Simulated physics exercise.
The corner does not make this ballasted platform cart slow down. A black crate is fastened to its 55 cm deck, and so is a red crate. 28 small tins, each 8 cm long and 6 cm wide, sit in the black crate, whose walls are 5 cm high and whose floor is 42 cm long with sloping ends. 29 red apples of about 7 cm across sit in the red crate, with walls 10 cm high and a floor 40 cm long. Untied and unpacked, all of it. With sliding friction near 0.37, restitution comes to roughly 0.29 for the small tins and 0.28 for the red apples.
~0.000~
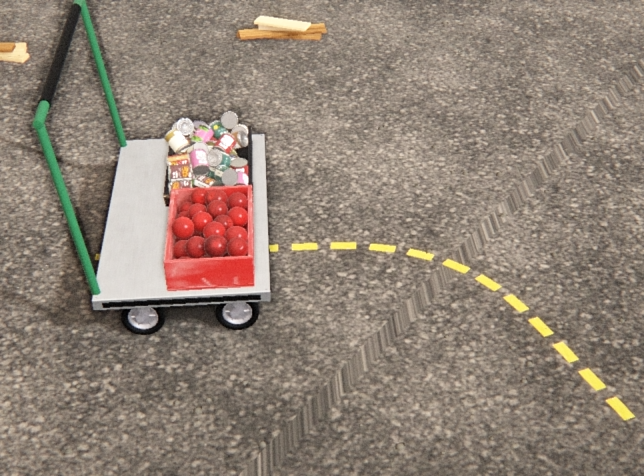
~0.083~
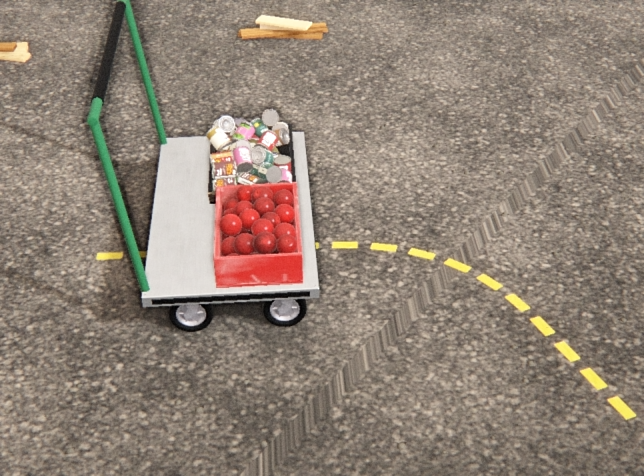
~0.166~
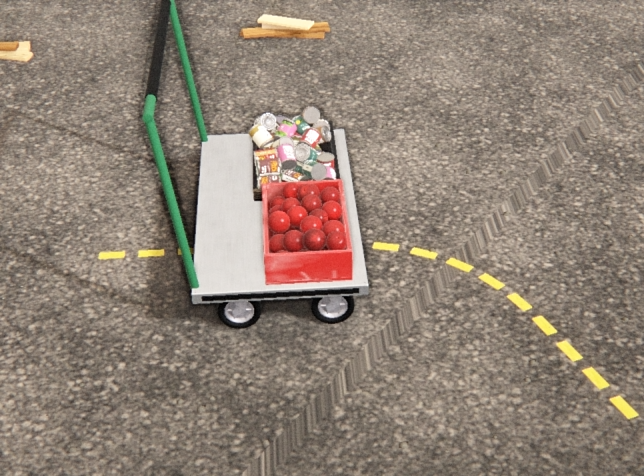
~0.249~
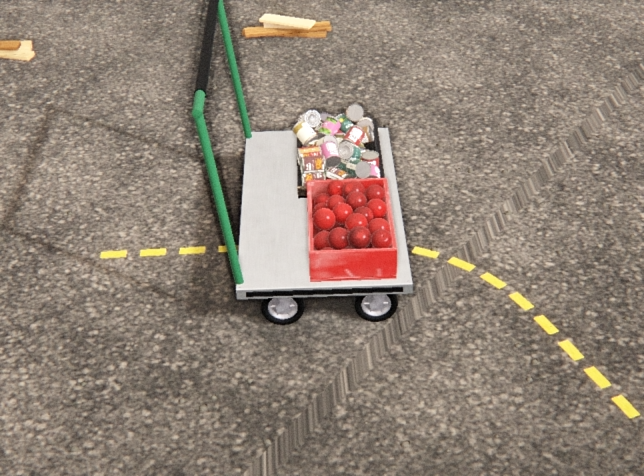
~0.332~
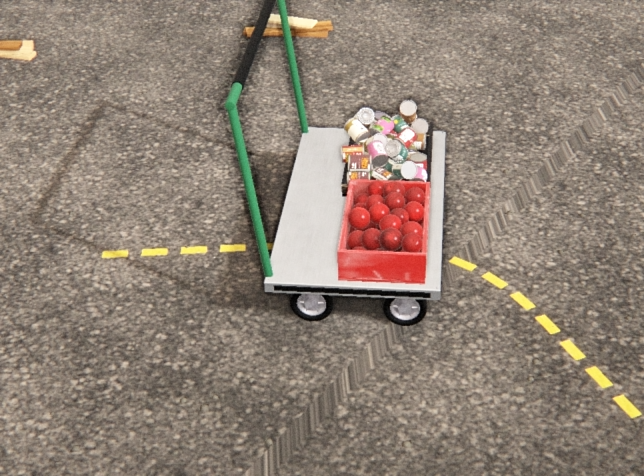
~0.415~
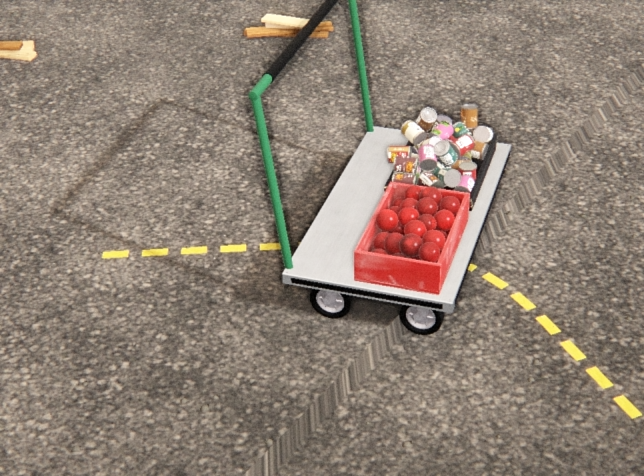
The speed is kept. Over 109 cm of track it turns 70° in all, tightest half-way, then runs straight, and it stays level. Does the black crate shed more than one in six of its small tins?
Yes, more than one in six.
After 0.50 s, black crate 26 in, 2 out and red crate 29 in, 0 out.
After 0.62 s, black crate 23 in, 5 out and red crate 29 in, 0 out.
After 0.80 s, black crate 20 in, 8 out and red crate 29 in, 0 out.
When it is over (at 1.26 s), black crate 18 in, 10 out and red crate 29 in, 0 out. Asked share, 10 of 28, 36 per cent.
